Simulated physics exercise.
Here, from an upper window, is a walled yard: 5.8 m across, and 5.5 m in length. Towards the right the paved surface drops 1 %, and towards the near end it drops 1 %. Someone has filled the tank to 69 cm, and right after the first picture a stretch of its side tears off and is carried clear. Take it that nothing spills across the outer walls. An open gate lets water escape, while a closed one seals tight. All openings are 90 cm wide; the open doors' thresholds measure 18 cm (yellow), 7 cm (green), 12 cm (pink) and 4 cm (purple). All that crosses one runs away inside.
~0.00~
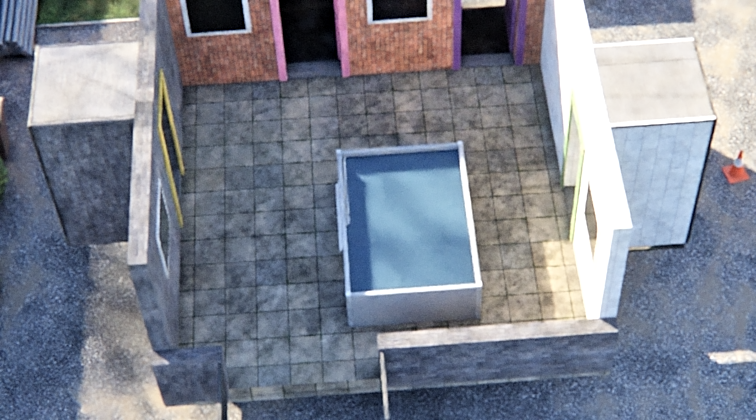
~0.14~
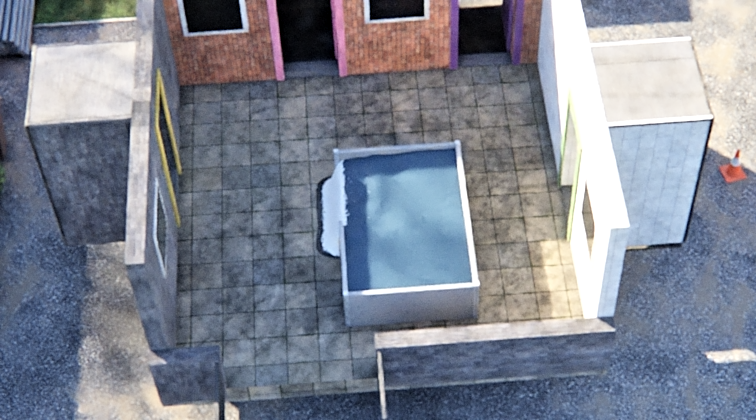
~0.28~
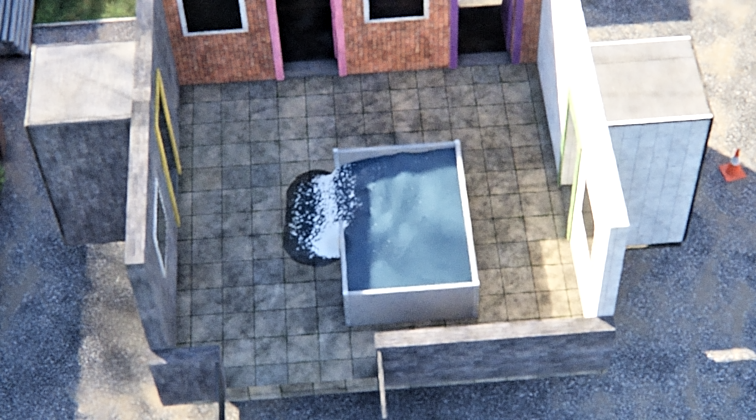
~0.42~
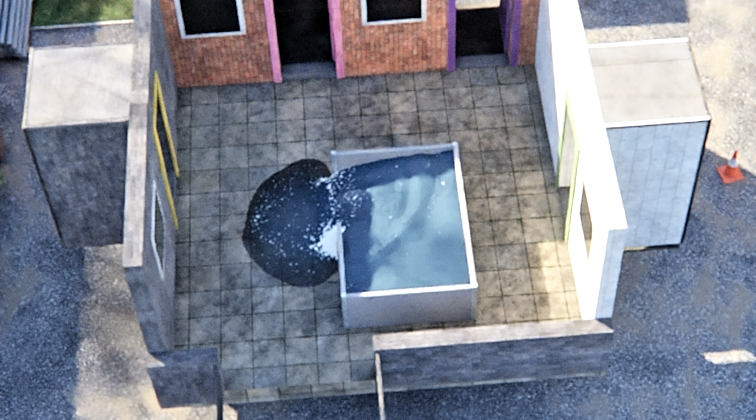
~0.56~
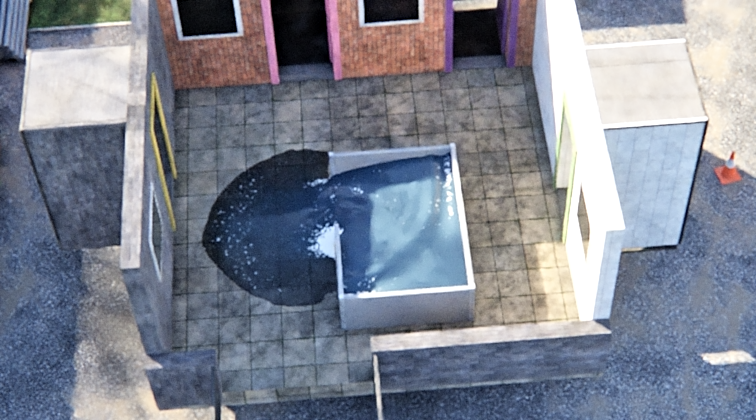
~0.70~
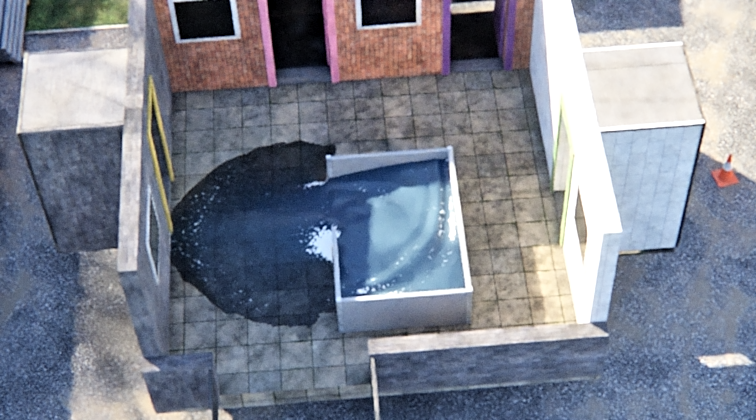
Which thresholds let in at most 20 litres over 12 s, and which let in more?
The yellow door lets in more; the green door lets in at most that; the pink door lets in at most that; the purple door lets in more.
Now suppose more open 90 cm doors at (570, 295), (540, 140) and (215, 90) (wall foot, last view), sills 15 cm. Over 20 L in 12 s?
Taking them in order, the first gets too little, the second too little and the third enough.
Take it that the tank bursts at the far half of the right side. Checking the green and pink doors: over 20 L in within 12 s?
Then: Green above, pink not over.
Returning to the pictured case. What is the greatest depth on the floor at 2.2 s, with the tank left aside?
About 44 cm at most.
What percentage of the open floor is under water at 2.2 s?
About 35 per cent.
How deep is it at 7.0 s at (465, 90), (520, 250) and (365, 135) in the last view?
4, 4 and 4 cm, respectively.
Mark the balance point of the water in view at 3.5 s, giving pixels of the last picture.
About (303, 230).
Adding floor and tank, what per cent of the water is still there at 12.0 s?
Share still there: About 70 %.
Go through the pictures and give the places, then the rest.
Still water, 69 cm deep, in the tank at (407, 220), in the first picture.
Water pours out at (342, 207) and has run 0.8 m, to (333, 179); typically 9 cm deep outside, 69 cm at the tank's back, in the second picture.
The front is at (305, 178), 1.0 m from the gap at (342, 209); 1.1 m2 of floor is under water; 69 cm left at the back of the tank, in the third picture.
The front is at (249, 241), 1.4 m from the gap at (340, 212); 2.3 m2 of floor is under water; 69 cm left at the back of the tank, in the fourth picture.
Water pours out at (338, 213) and has run 1.9 m, to (211, 248); typically 6 cm deep outside, 66 cm at the tank's back, in the fifth picture.
The front is at (171, 254), 2.5 m from the gap at (335, 216); 5.5 m2 of floor is under water; 60 cm left at the back of the tank, in the sixth picture.
After 1.4 s water covers 30 % of the floor and is deepest (38 cm) near (327, 207); yellow door 34 cm at the sill, 33 L in, green door not reached, pink door not reached, purple door not reached.
After 2.2 s water covers 35 % of the floor and is deepest (44 cm) near (173, 102); yellow door 34 cm at the sill, 100 L in, green door not reached, pink door not reached, purple door not reached.
After 3.5 s water covers 55 % of the floor and is deepest (28 cm) near (170, 384); yellow door 23 cm at the sill, 155 L in, green door not reached, pink door 9 cm at the sill, 0 L in, purple door not reached.
After 7.0 s water covers 95 % of the floor and is deepest (16 cm) near (170, 384); yellow door 13 cm at the sill, 164 L in, green door 7 cm at the sill, 1 L in, pink door 8 cm at the sill, 0 L in, purple door 6 cm at the sill, 2 L in.
After 12.0 s water covers 100 % of the floor and is deepest (17 cm) near (569, 354); yellow door 5 cm at the sill, 164 L in, green door 10 cm at the sill, 6 L in, pink door 4 cm at the sill, 0 L in, purple door 8 cm at the sill, 46 L in.
